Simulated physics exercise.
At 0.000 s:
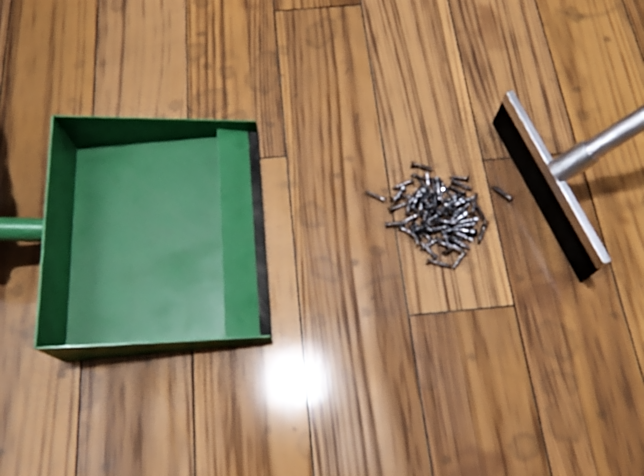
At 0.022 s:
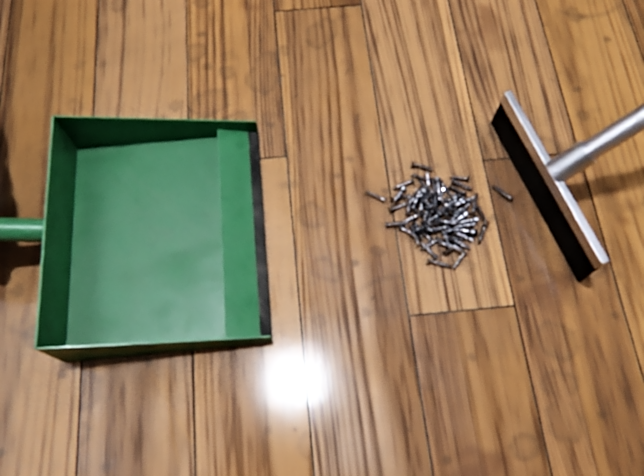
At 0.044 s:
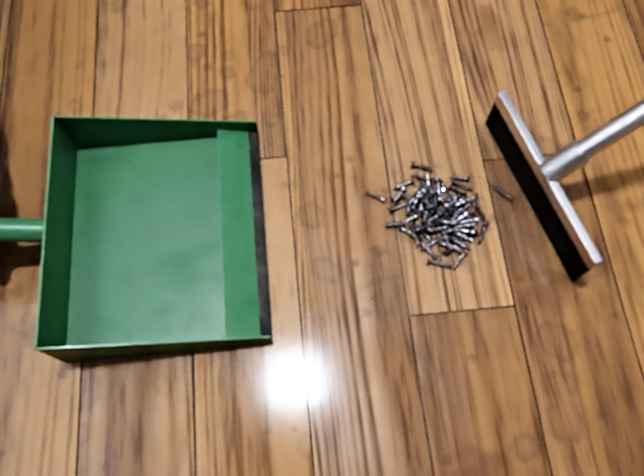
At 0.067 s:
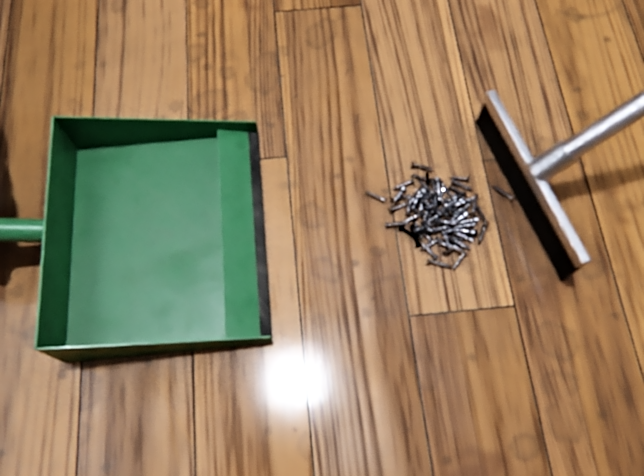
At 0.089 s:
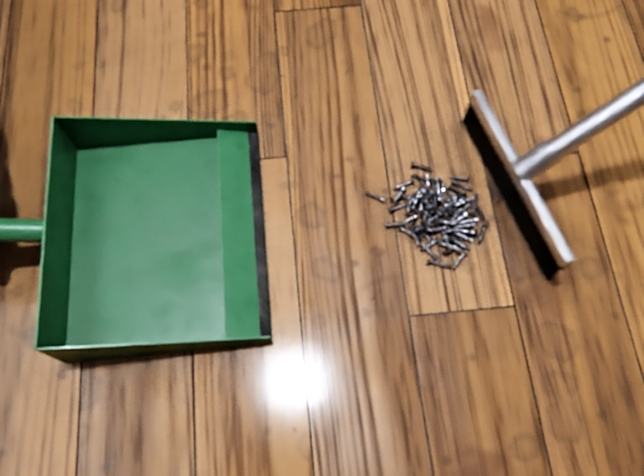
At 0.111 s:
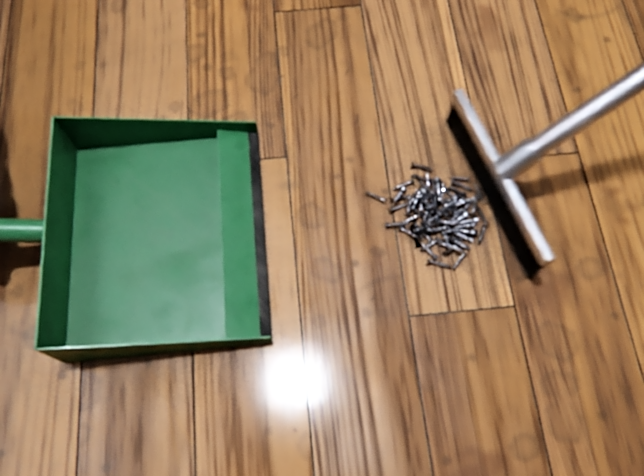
A squeegee-like blade on a metal handle slid left a short way across the wooden floor, reaching the right edge of a small pile of screws, while the green dustpan on the left stayed still.
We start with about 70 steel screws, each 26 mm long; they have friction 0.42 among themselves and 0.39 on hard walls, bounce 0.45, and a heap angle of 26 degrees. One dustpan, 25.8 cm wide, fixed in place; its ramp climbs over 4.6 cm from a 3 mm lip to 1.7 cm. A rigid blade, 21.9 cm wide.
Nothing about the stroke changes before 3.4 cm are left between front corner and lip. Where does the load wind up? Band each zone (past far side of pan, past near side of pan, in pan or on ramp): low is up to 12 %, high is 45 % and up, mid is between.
Far side low, near side low, pan mid.
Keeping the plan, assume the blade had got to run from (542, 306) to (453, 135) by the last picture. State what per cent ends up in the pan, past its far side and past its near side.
That ends as pan 30, far 0, and near 30.
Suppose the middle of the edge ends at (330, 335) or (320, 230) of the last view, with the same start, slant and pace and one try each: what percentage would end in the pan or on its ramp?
Around 20 per cent, and around 25 per cent.
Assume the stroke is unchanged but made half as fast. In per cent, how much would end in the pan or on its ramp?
Near 0 %.
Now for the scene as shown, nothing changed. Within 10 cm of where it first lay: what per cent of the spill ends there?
Close to 0 per cent of it.
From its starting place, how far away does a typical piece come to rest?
The figure is about 20 cm.
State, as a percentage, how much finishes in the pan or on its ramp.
Roughly 20 percent.
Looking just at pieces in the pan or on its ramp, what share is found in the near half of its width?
Something like 40 per cent of the catch.
After 0.23 s, middle of the blade 15 cm from the lip; 0 % over the lip, far side 0 %, near side 0 %.
Then, at 0.31 s, middle of the blade 8 cm from the lip; 0 % over the lip, far side 0 %, near side 0 %.
After 0.52 s, middle of the blade 6 cm from the lip; 20 % over the lip, far side 0 %, near side 5 %.
In the end, at 1.5 s, far side 0 %, near side 5 %, pan 20 %, in front of the lip or behind the blade 75 %.
